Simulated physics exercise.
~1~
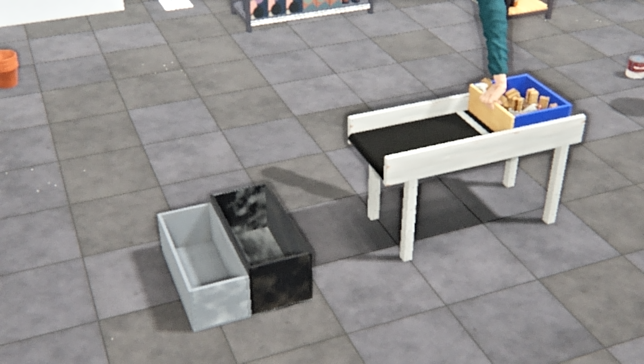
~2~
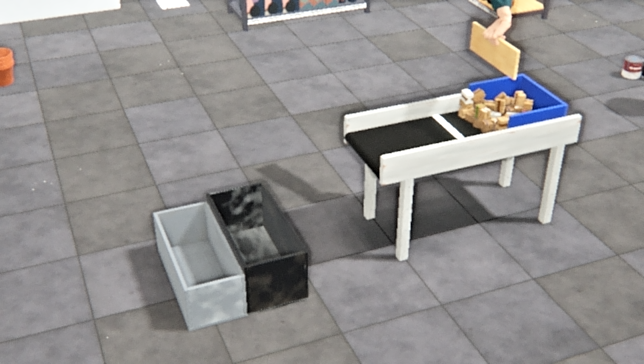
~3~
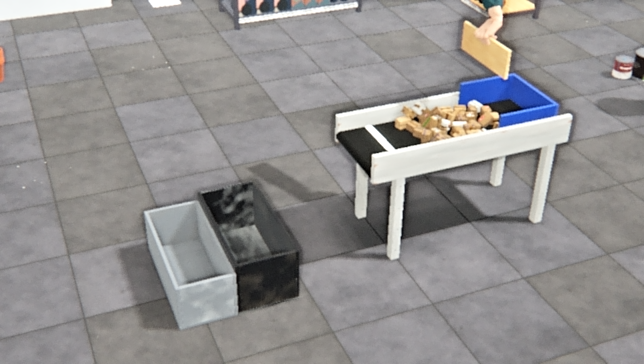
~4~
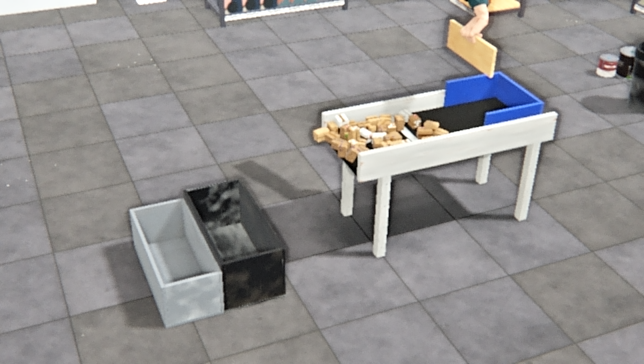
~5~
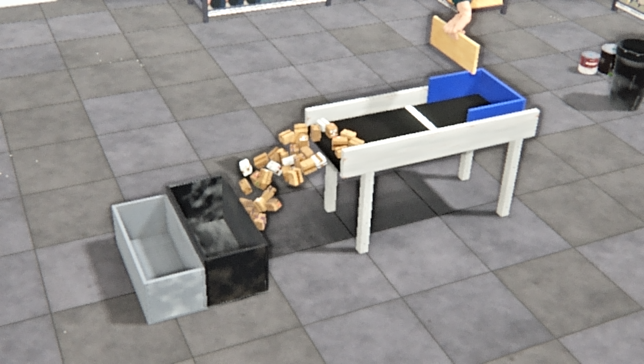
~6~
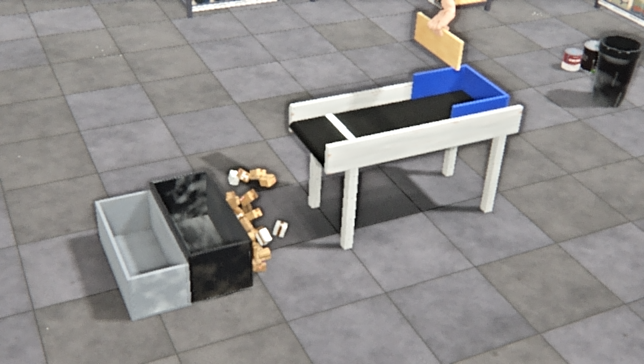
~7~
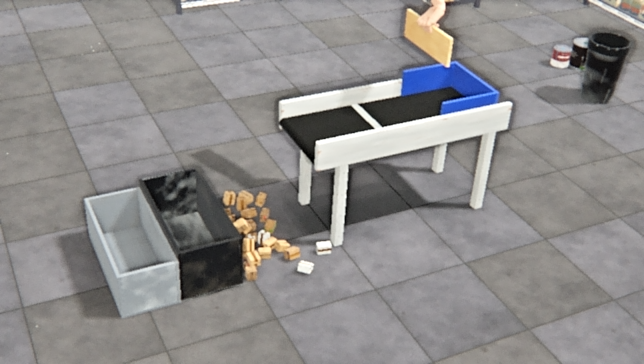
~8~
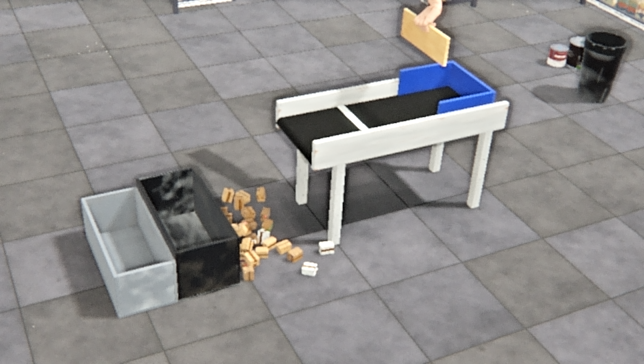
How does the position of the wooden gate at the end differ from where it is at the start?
At the start the gate stands down on the belt at the open side of the blue pen. At the end it is held up in the air above the pen, leaving the way onto the belt open.
